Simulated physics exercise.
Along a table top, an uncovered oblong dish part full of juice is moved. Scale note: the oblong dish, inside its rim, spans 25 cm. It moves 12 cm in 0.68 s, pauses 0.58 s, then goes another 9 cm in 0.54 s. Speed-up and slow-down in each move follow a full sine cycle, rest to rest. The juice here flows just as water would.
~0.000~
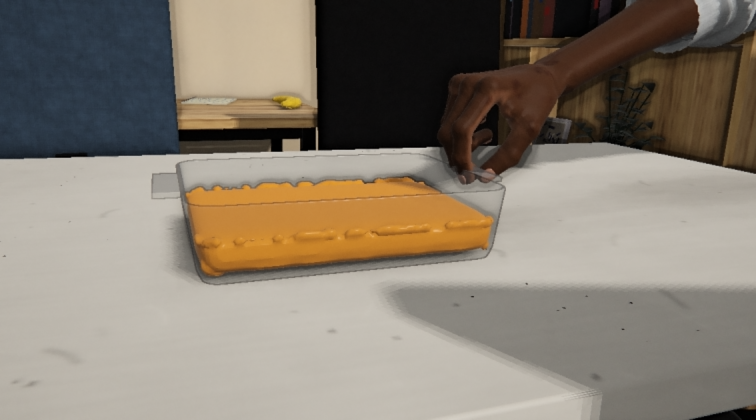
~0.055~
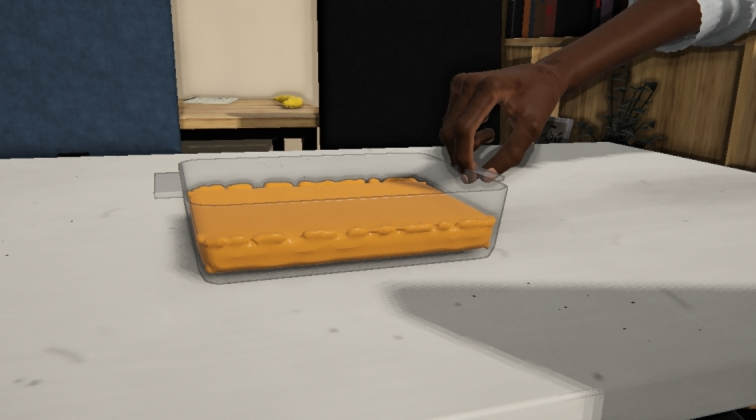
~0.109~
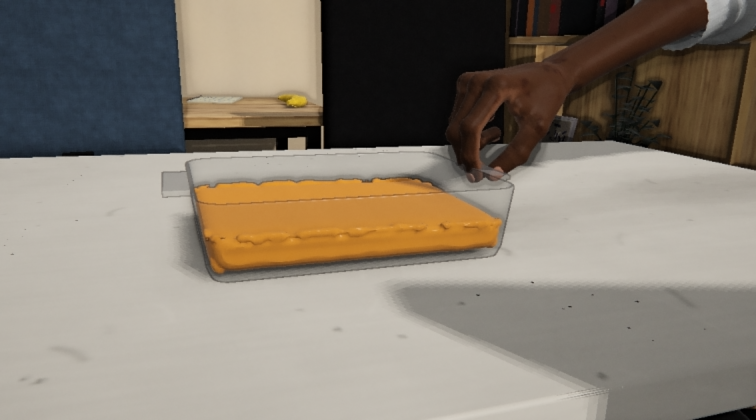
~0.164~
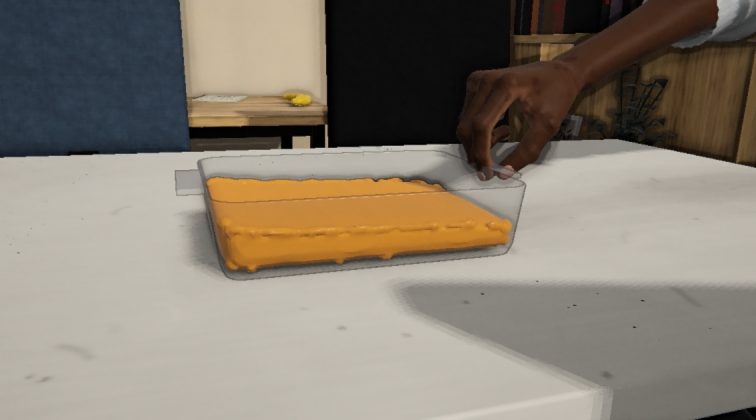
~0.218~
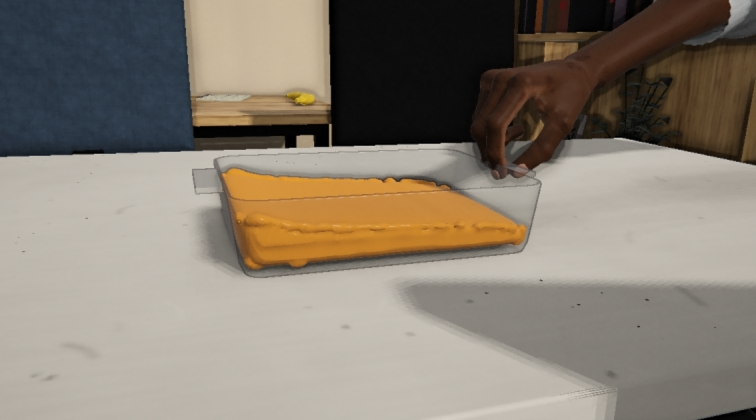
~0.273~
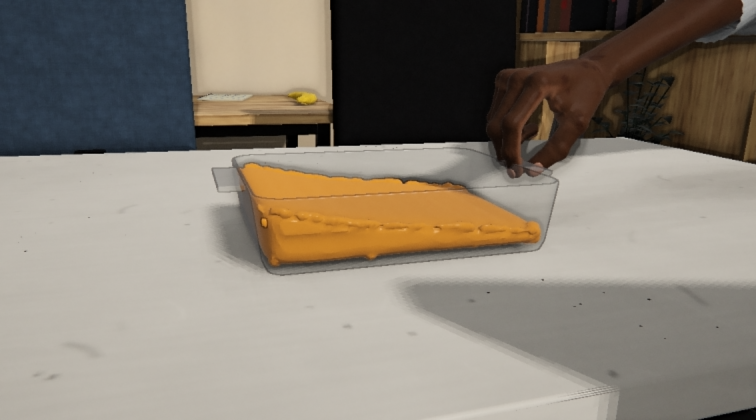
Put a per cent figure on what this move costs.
The move costs about 14 per cent.
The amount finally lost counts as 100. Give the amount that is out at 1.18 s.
70 per cent or so.
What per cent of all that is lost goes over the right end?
Some 80 per cent.
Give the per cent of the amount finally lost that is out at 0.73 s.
It comes to something like 50 per cent at that moment.
Then, 0.73 s in, it has gone 12 cm; 0 per cent is out over the left end and 7 over the right.
Then, 1.18 s in, it has gone 12 cm; 2 per cent is out over the left end and 9 over the right.
Then, 1.64 s in, it has gone 20 cm; 2 per cent is out over the left end and 9 over the right.
Then, 2.09 s in, it has gone 21 cm; 2 per cent is out over the left end and 10 over the right.
Finally, 14 per cent is out in all, 4 of it over the left end.
